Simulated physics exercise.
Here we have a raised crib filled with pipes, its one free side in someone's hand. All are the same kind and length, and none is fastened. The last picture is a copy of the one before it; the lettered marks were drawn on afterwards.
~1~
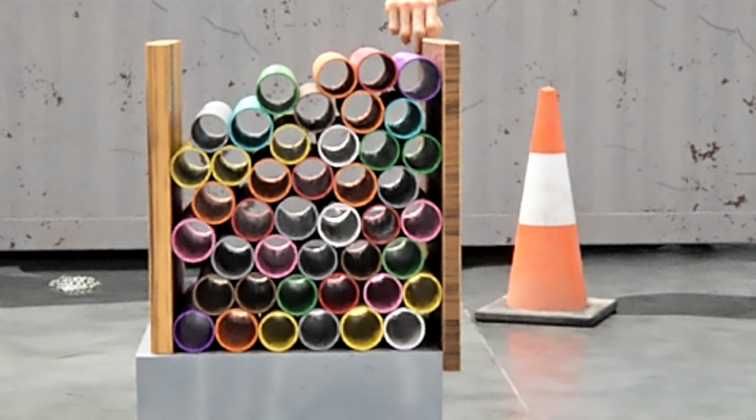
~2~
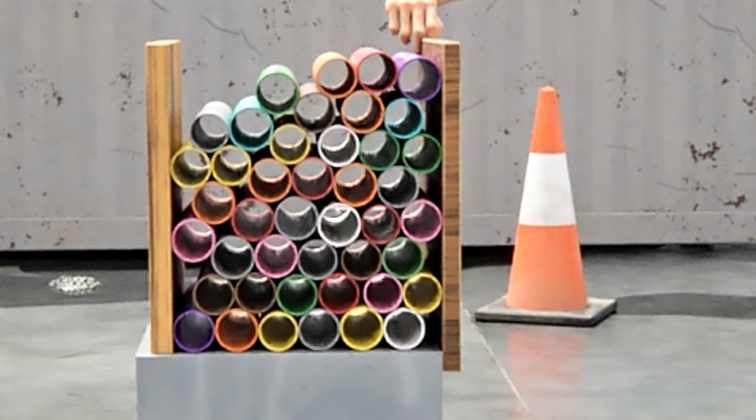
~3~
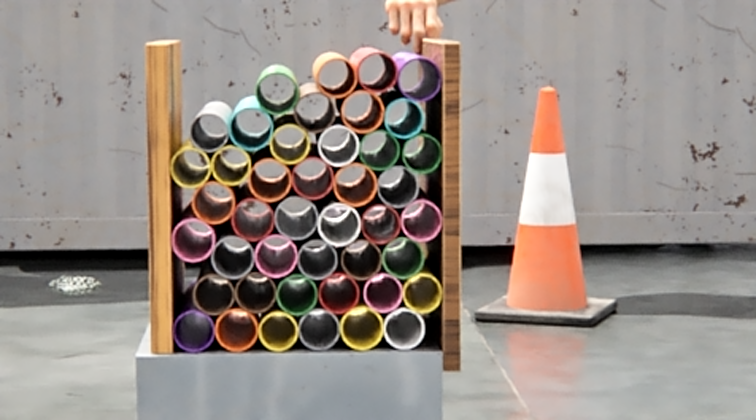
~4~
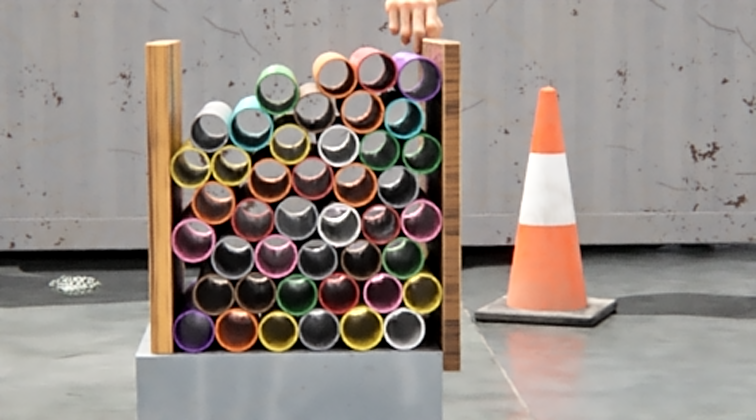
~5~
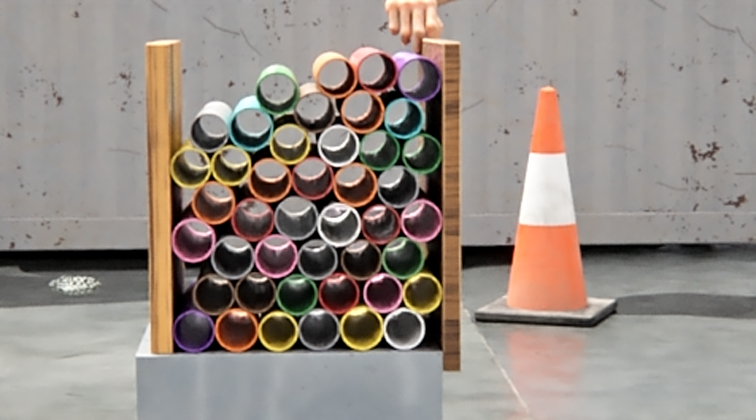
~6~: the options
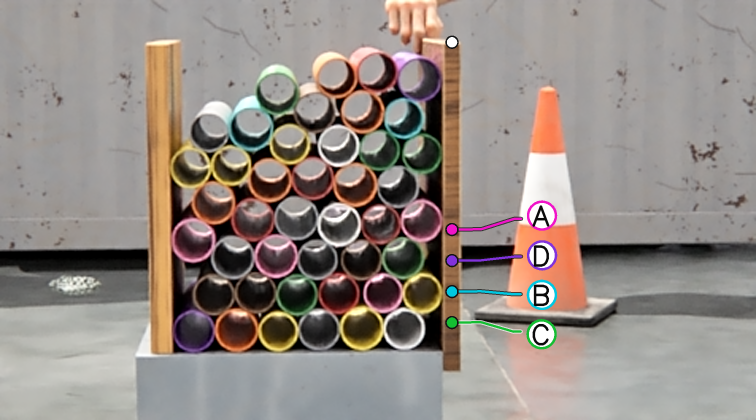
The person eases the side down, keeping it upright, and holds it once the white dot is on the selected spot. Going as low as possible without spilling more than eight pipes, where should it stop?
The lowest mark that will do is A.
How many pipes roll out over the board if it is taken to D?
The count is nine.
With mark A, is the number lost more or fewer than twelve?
Fewer than twelve.
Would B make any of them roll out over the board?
At B: Yes.
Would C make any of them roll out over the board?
Yes, at C.
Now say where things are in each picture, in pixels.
In the first frame, an orange pipe (363, 112); a grey pipe (209, 132); side board (438, 193).
In the second frame, side board (438, 193); a purple pipe (194, 331).
In the third frame, a white pipe (404, 329); a green pipe (297, 295).
In the fourth frame, a pink pipe (422, 221); a grey pipe (297, 218).
In the fifth frame, a red pipe (313, 179); a white pipe (339, 146); an orange pipe (363, 112).
On the marked copy, A at (452, 229); B at (452, 292); C at (452, 323); D at (452, 261); the white dot at (452, 42).
Taking A. A third of the way, top of the board (442, 124).
Two thirds of the way, top of the board (442, 214).
When it is over, top of the board (442, 229), about four out over the board.
As for the rest, B nine out over the board; C more than eight out over the board; D nine out over the board.
